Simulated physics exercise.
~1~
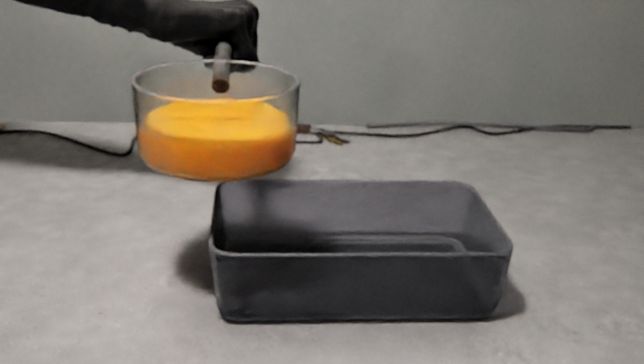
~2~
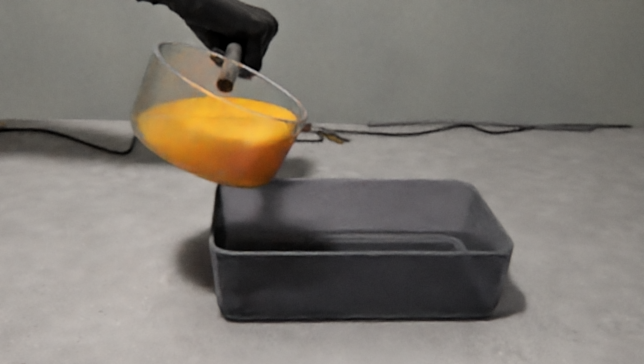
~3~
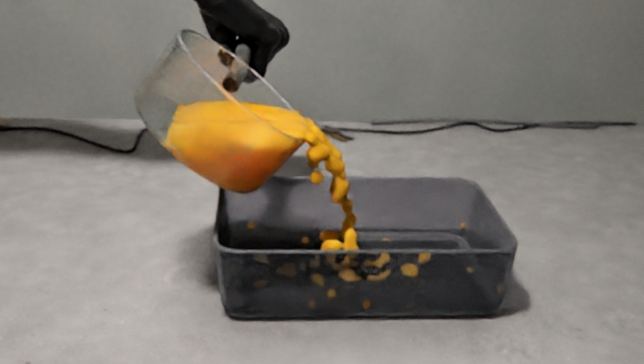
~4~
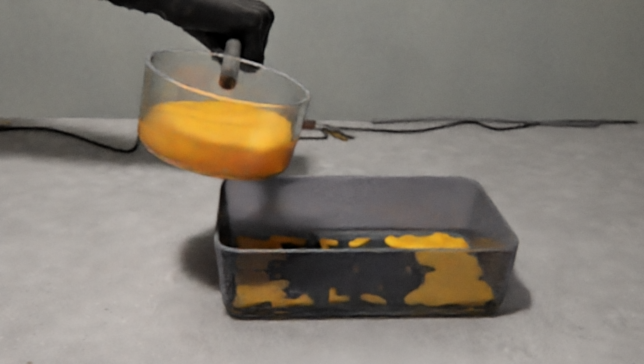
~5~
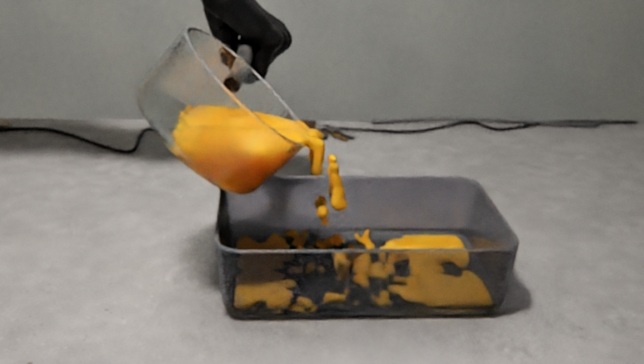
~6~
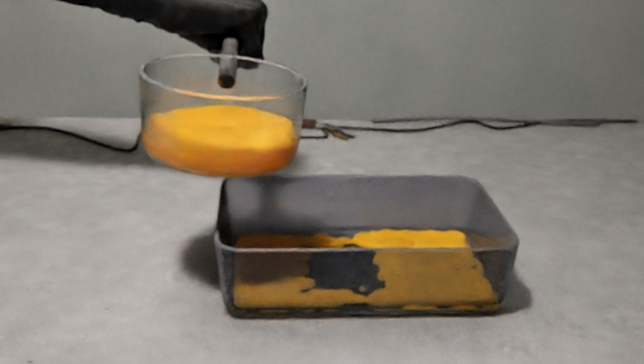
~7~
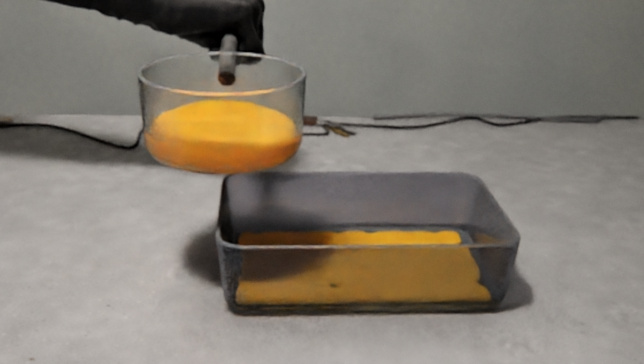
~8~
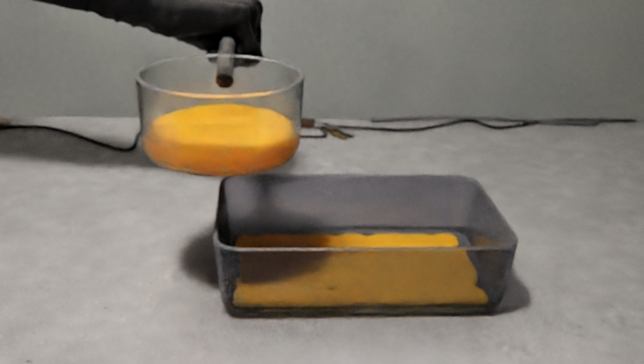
The footage shows a black-gloved hand holding a clear pot of orange juice above and left of an empty dark dish, tilting it right to pour, easing back, then pouring again before levelling it, leaving juice across the dish's bottom and plenty still in the pot.
